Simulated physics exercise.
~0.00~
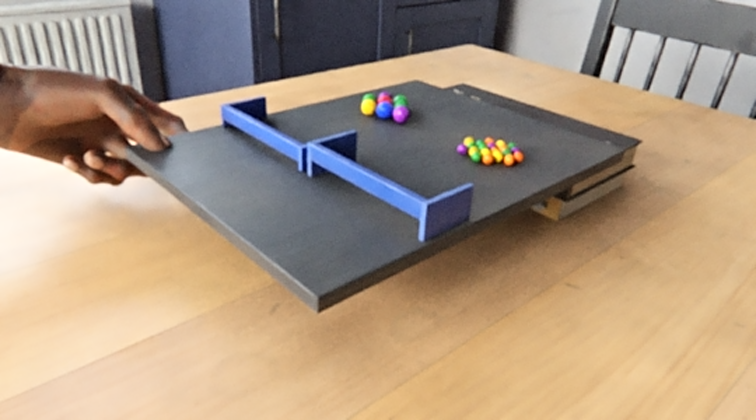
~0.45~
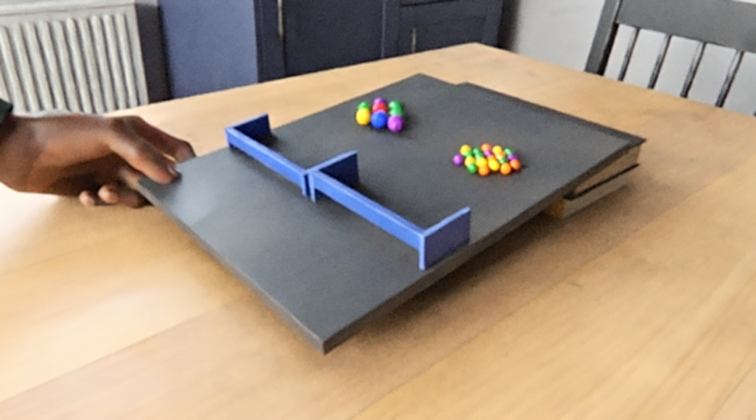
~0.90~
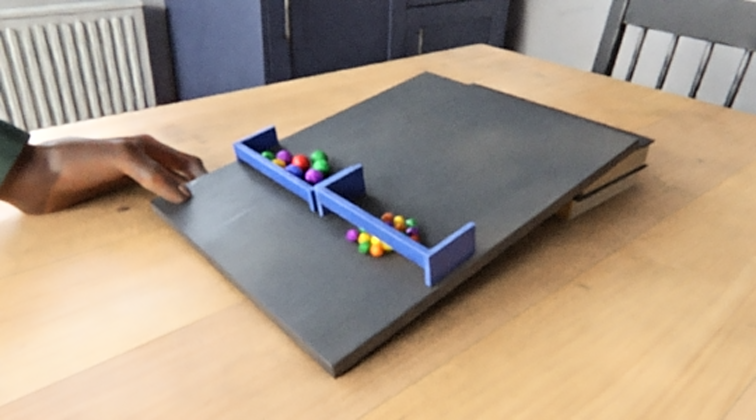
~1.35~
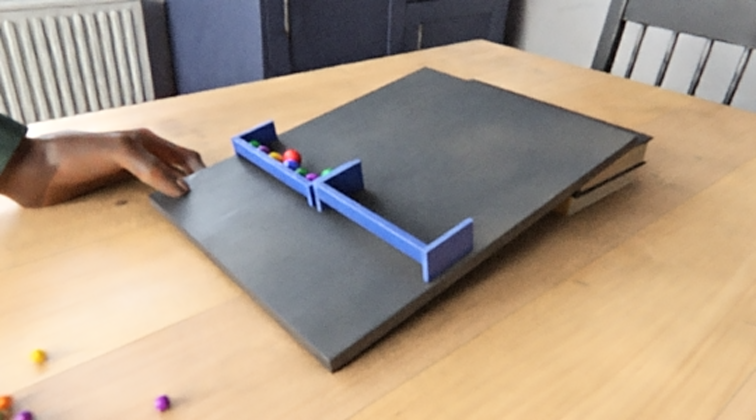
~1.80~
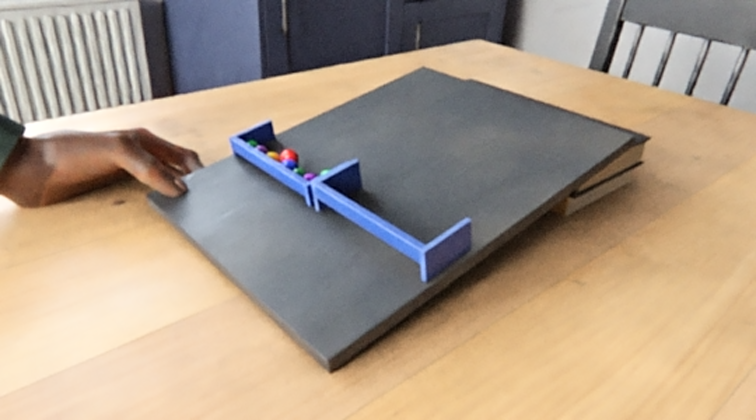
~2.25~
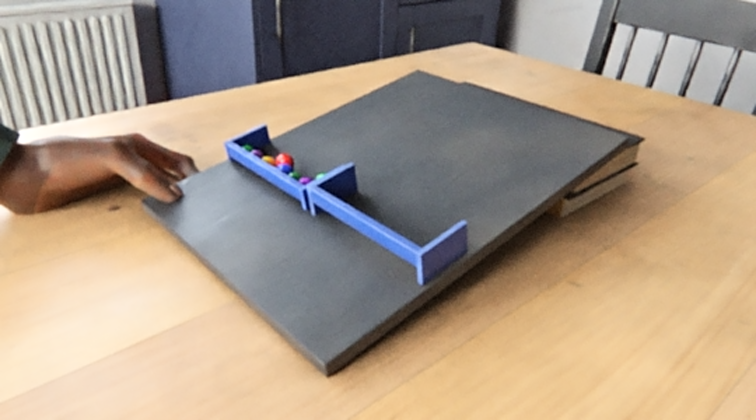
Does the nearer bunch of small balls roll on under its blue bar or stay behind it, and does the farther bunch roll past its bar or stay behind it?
The nearer bunch rolls on under its bar and off the board. The farther bunch ends up gathered behind its bar.
